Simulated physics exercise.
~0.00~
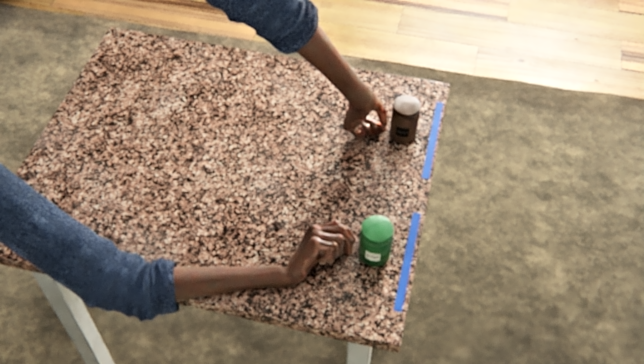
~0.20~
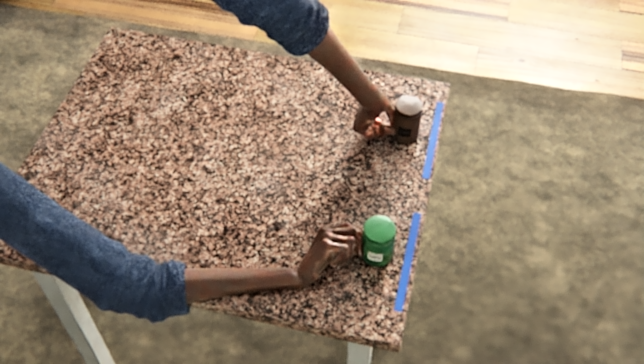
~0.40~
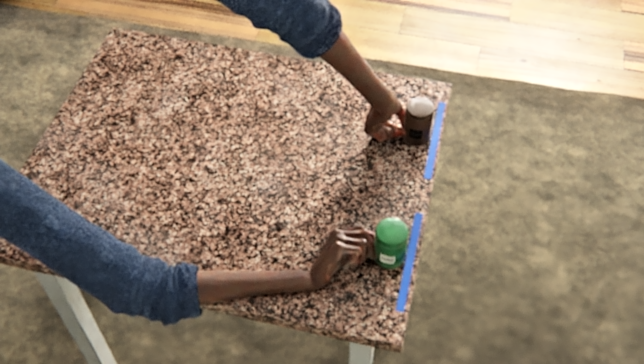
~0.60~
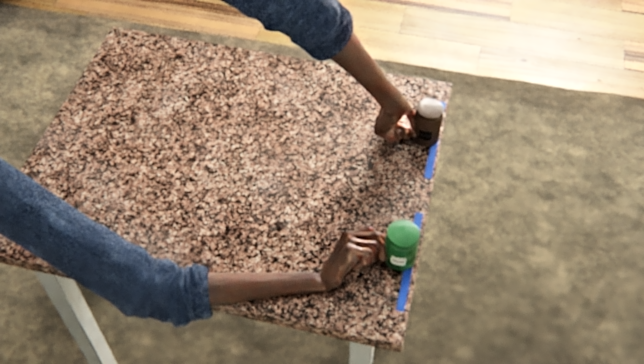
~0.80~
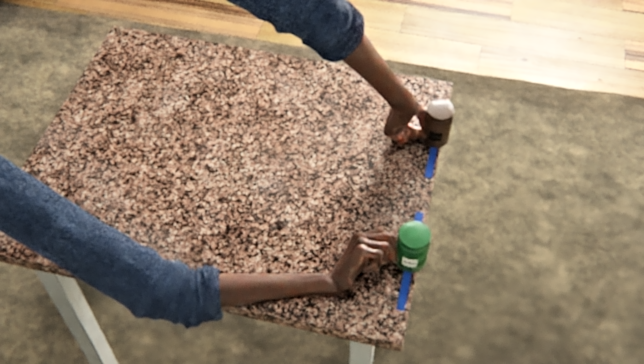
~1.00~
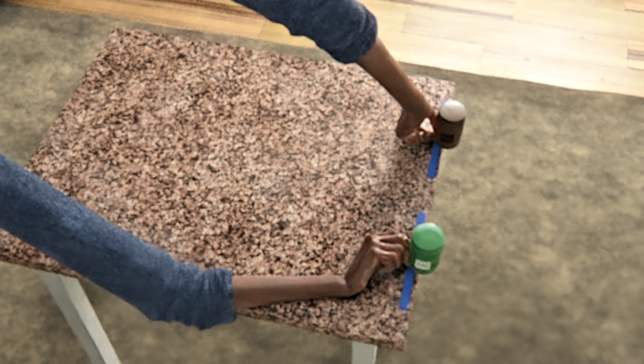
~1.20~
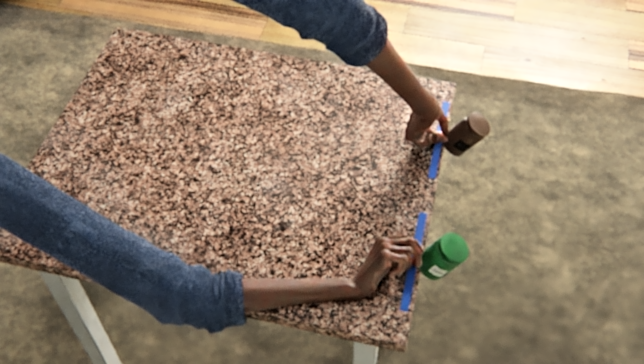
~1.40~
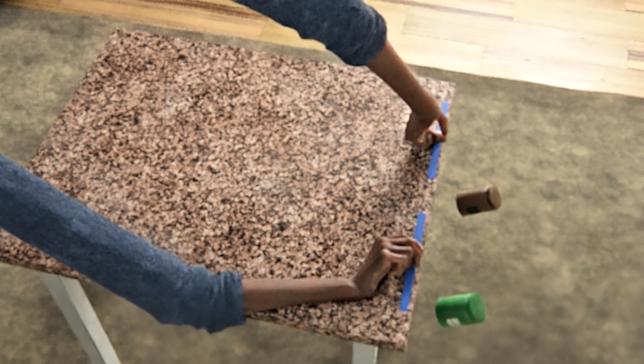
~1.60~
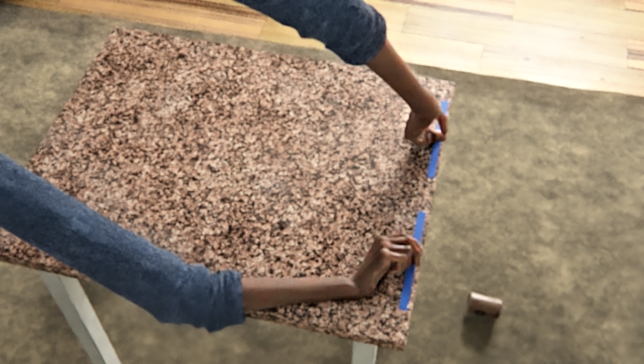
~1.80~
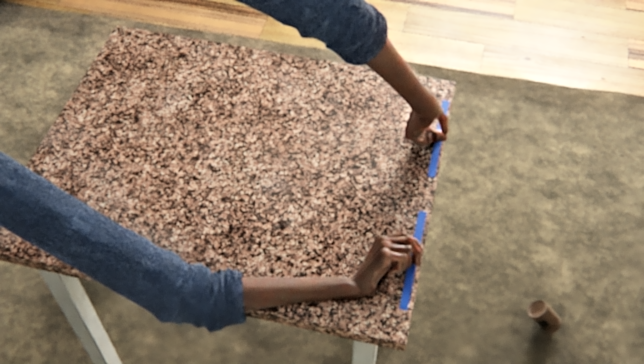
Green and brown jars sliding right across a speckled table under two hands, tipping over the taped edge and falling floorward.
